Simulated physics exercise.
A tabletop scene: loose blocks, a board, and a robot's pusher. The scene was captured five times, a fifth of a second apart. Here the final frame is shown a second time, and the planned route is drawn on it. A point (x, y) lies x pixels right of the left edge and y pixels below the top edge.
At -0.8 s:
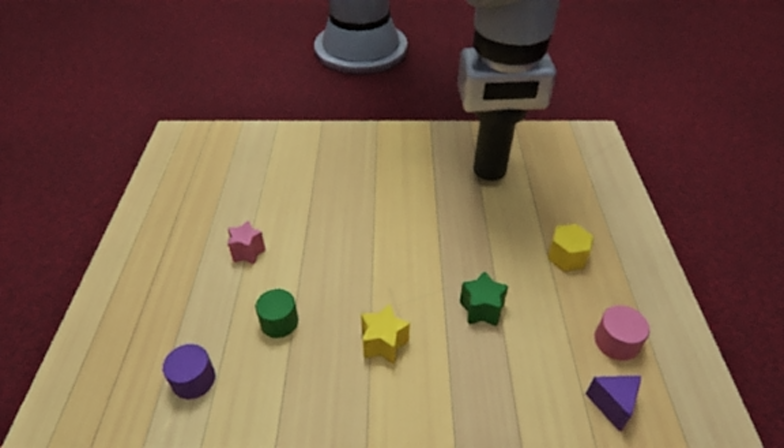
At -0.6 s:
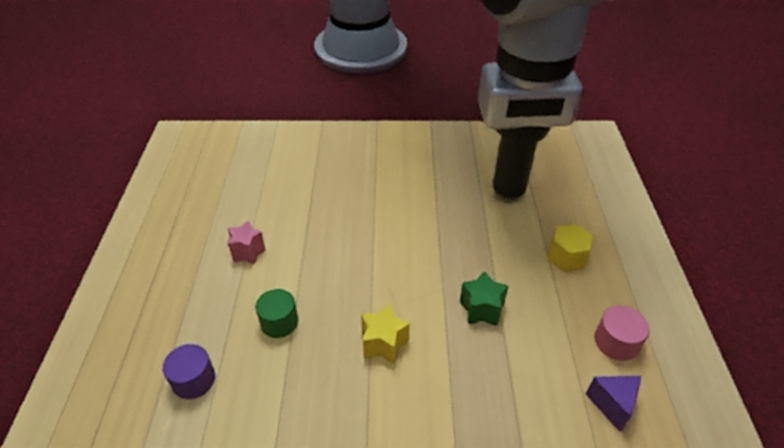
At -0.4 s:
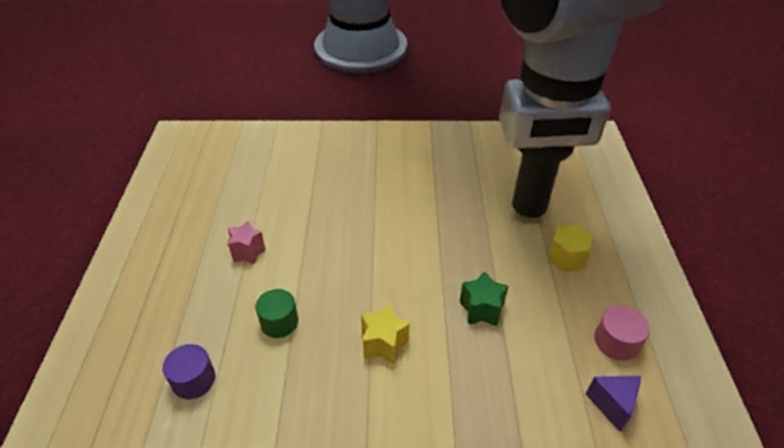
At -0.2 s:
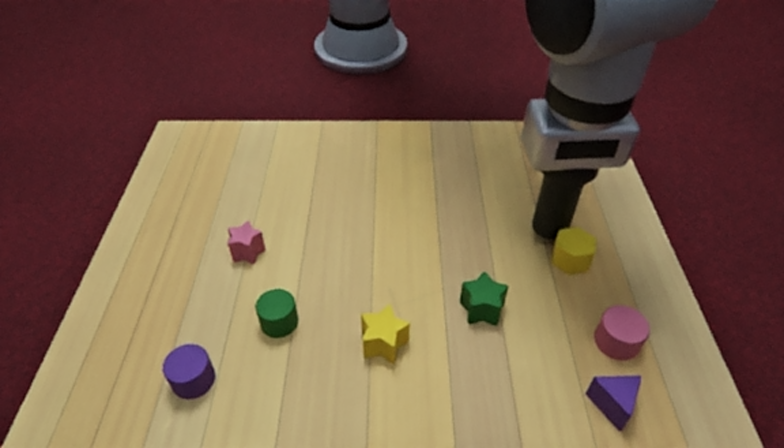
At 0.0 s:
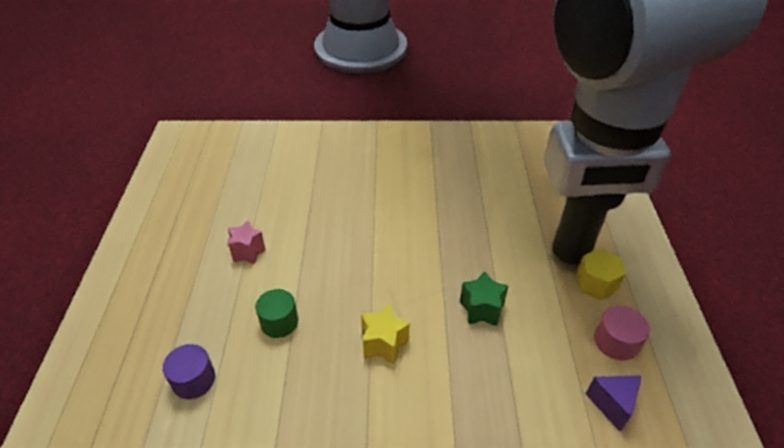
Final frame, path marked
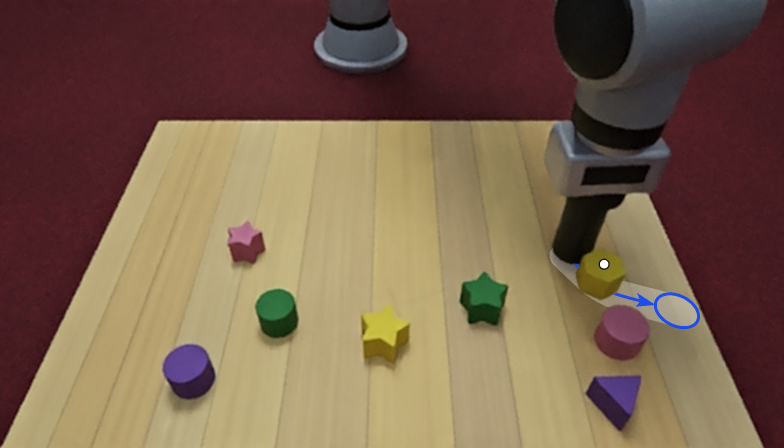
At first, a robot arm holds its dark pusher near the back of a wooden table scattered with small colourful blocks. The pusher slides forward and to the right until it reaches the yellow hexagon, then nudges it a short way toward the pink cylinder, while the other blocks stay still.
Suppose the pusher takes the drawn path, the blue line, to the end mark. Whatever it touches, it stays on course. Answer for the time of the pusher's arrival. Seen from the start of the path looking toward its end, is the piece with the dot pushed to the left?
No, I don't think so.
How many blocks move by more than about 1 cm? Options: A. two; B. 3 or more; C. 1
The one that fits is C, 1.
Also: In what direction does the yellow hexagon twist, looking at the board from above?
The block spins clockwise.
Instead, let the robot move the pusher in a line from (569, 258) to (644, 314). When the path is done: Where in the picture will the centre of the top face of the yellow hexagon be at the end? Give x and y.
Just about (689, 327).
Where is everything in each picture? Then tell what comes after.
In the first picture, lower end of the pusher (490, 170), tops of blocks, yellow hexagon (573, 238), pink cylinder (626, 323).
In the second picture, pusher (509, 187), blocks as before.
In the third picture, pusher (530, 205), blocks as before.
In the fourth picture, pusher (550, 227), yellow hexagon (577, 241).
In the fifth picture, pusher (571, 250), yellow hexagon (604, 264), pink cylinder (626, 323).
The drawn path runs from (569, 258) via (596, 283) and (635, 299), ending at (677, 310); the dot is on the yellow hexagon.
On the path given first. One third of the way, pusher (600, 276); yellow hexagon (637, 291).
Two thirds of the way, pusher (640, 292); yellow hexagon (674, 314), turned 25° clockwise; pink cylinder (627, 327).
At the end, pusher (681, 303); yellow hexagon (688, 325), turned 45° clockwise; pink cylinder (627, 327).
